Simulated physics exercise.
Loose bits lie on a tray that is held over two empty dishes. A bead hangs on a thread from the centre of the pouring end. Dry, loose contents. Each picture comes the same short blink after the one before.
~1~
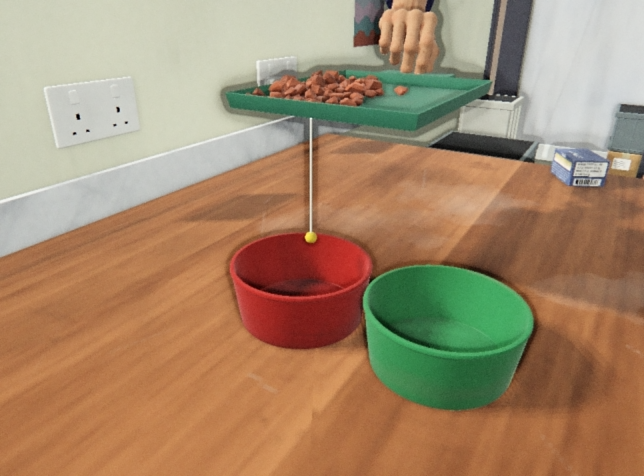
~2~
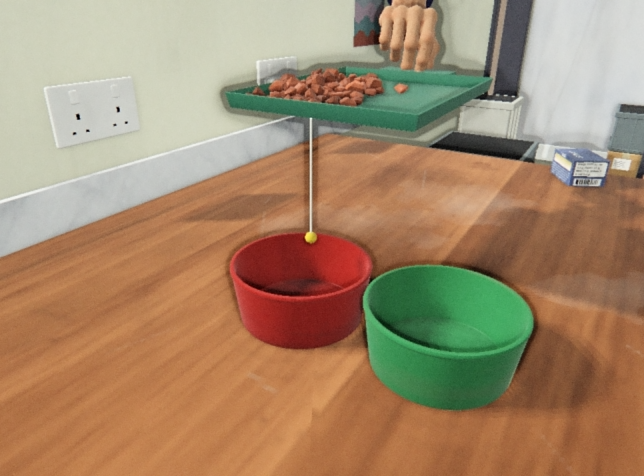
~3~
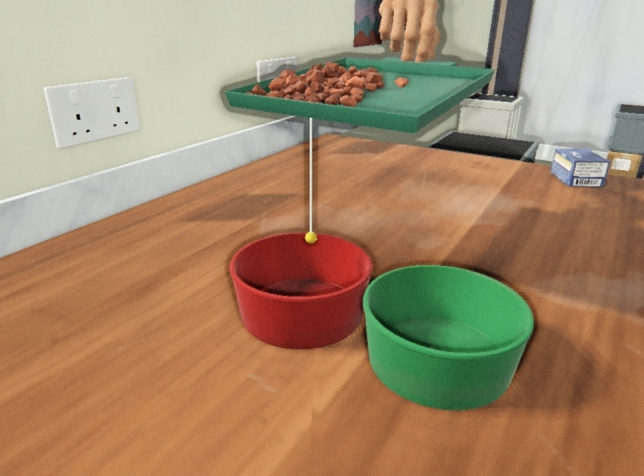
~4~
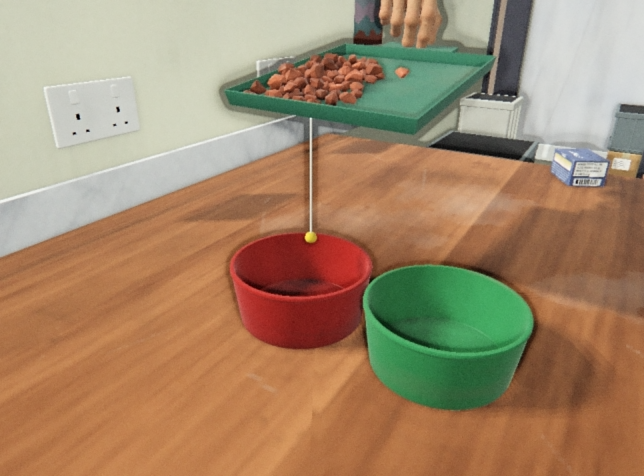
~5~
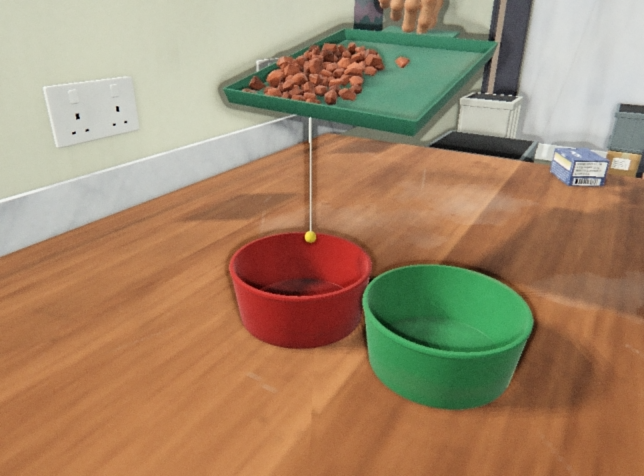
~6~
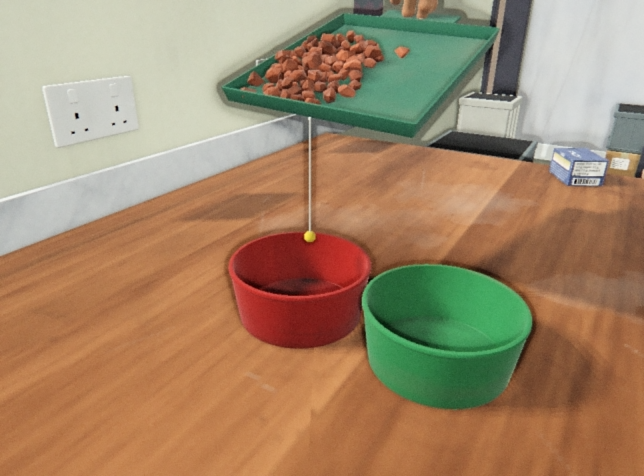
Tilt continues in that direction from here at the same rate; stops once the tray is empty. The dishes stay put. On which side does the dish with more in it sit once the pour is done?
More pours into the left one.
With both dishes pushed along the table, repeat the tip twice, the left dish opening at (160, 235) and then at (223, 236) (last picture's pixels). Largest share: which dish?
Case one: The dish at right. Case two: The dish at right.
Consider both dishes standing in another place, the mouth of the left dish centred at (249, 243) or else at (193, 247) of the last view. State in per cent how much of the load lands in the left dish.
20 % and 10 %.
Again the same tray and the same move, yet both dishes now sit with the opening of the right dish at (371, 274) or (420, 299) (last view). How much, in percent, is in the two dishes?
It comes to about 70 per cent the first time and about 90 per cent the second.
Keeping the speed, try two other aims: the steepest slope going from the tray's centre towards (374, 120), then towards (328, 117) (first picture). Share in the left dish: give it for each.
About 40 % and about 60 %.
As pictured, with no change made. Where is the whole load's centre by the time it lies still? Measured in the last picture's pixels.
About (305, 319).
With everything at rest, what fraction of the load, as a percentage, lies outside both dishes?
Result: Near 20 % of the load.
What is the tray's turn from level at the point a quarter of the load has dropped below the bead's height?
At some 85 degrees.
Soon after the last picture, tray tipped steeply; nearly all on the tray; a stray few in the left dish; a small part in the air.
A little later, tray tipped past a quarter turn; about a quarter on the tray; a small part in the right dish; about a third in the left dish; about a quarter outside both; about a quarter in the air.
Later still, tray tipped past a quarter turn; about a quarter in the right dish; about two thirds in the left dish; about a quarter outside both.
At rest, tray tipped past a quarter turn; about a quarter in the right dish; about two thirds in the left dish; about a quarter outside both.
